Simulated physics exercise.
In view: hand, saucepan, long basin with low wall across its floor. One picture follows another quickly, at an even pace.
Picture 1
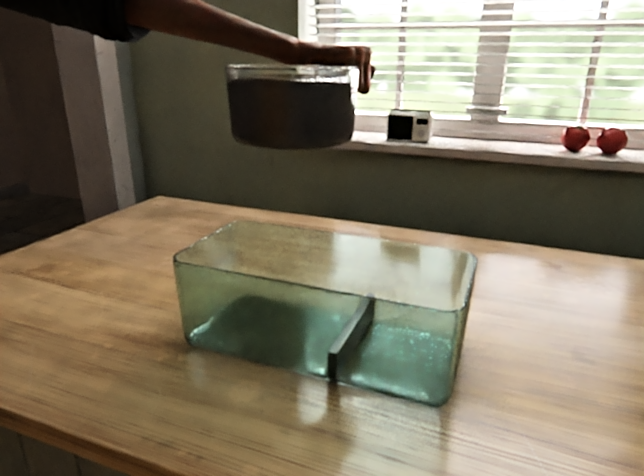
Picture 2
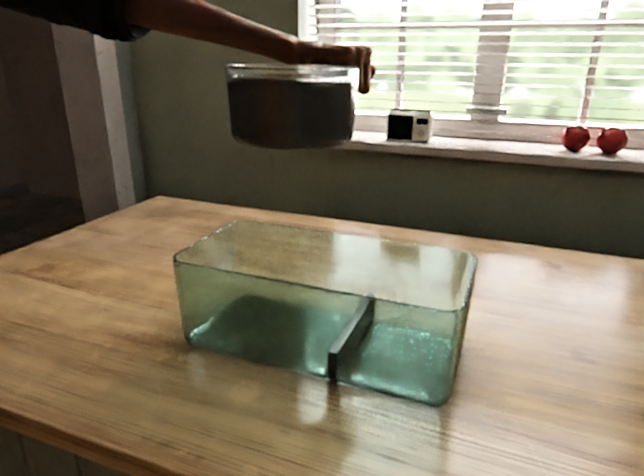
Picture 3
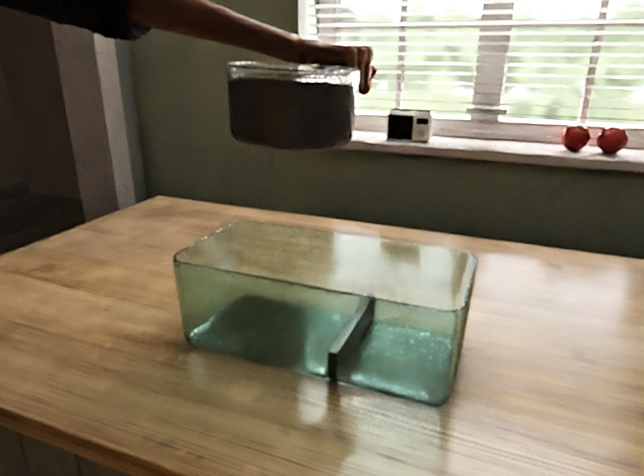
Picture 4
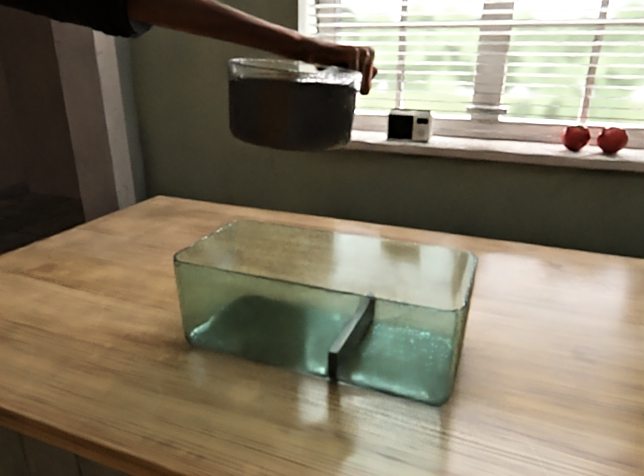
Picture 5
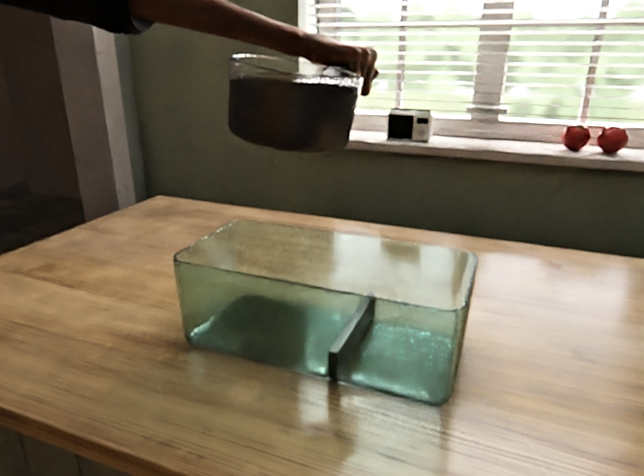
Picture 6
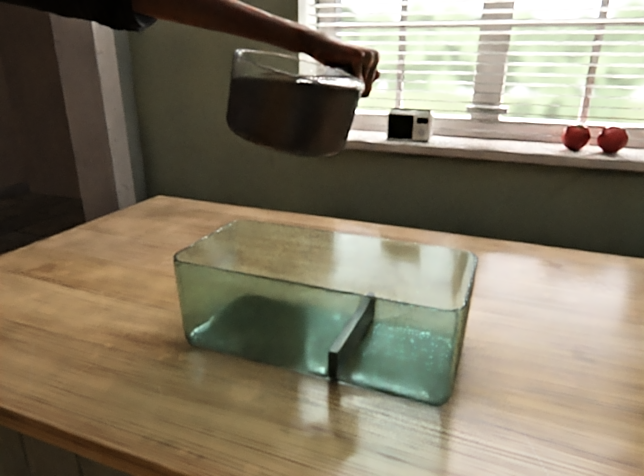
A hand held a clear container of dark wine above a long, greenish glass basin with a low wall across its floor, keeping it nearly level at first, then gradually tilting it to the right.
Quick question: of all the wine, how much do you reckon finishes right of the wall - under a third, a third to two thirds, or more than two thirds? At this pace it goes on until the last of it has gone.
I'd say more than two thirds.
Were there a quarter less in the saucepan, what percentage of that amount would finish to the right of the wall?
About 85 per cent.
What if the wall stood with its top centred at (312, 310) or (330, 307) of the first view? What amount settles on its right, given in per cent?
Well, it's close to 85 per cent for the first one, then 90 per cent for the other.
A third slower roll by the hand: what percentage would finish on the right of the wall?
Roughly 75 percent.
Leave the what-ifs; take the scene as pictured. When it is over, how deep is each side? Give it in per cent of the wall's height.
Levels: Left around 20 per cent, right around 100 per cent.
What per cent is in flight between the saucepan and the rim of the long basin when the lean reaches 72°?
That comes to near 40 percent.
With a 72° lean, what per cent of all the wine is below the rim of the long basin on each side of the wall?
Left side 0 in a hundred, right side 10 in a hundred.
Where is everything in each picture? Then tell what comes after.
In the first picture, it leans 0°; its right rim is at (354, 70); the wine meets the walls at (241, 77) and (353, 81); the long basin's rim runs from (206, 239) to (471, 282); the wall's top is at (354, 320).
In the second picture, it leans 1°; its right rim is at (354, 71); the wine meets the walls at (241, 77) and (353, 81).
In the third picture, it leans 2°; its right rim is at (355, 73); the wine meets the walls at (242, 76) and (354, 81).
In the fourth picture, it leans 5°; its right rim is at (356, 77); the wine meets the walls at (243, 76) and (355, 82).
In the fifth picture, it leans 9°; its right rim is at (358, 82); the wine meets the walls at (244, 77) and (358, 83).
In the sixth picture, it leans 14°; its right rim is at (359, 88); the wine meets the walls at (245, 77) and (360, 83).
A moment on, the saucepan is tipped part way and 54 per cent is still to pour, 0 is left of the wall and 9 right of it.
Next, the saucepan is tipped right over and 11 per cent is still to pour, 3 is left of the wall and 71 right of it.
Then the saucepan is tipped right over and 1 per cent is still to pour, 15 is left of the wall and 80 right of it.
Later the saucepan is tipped right over and 0 per cent is still to pour, 20 is left of the wall and 79 right of it.
At rest 24 per cent lies left of the wall, 75 right of it and 1 outside.
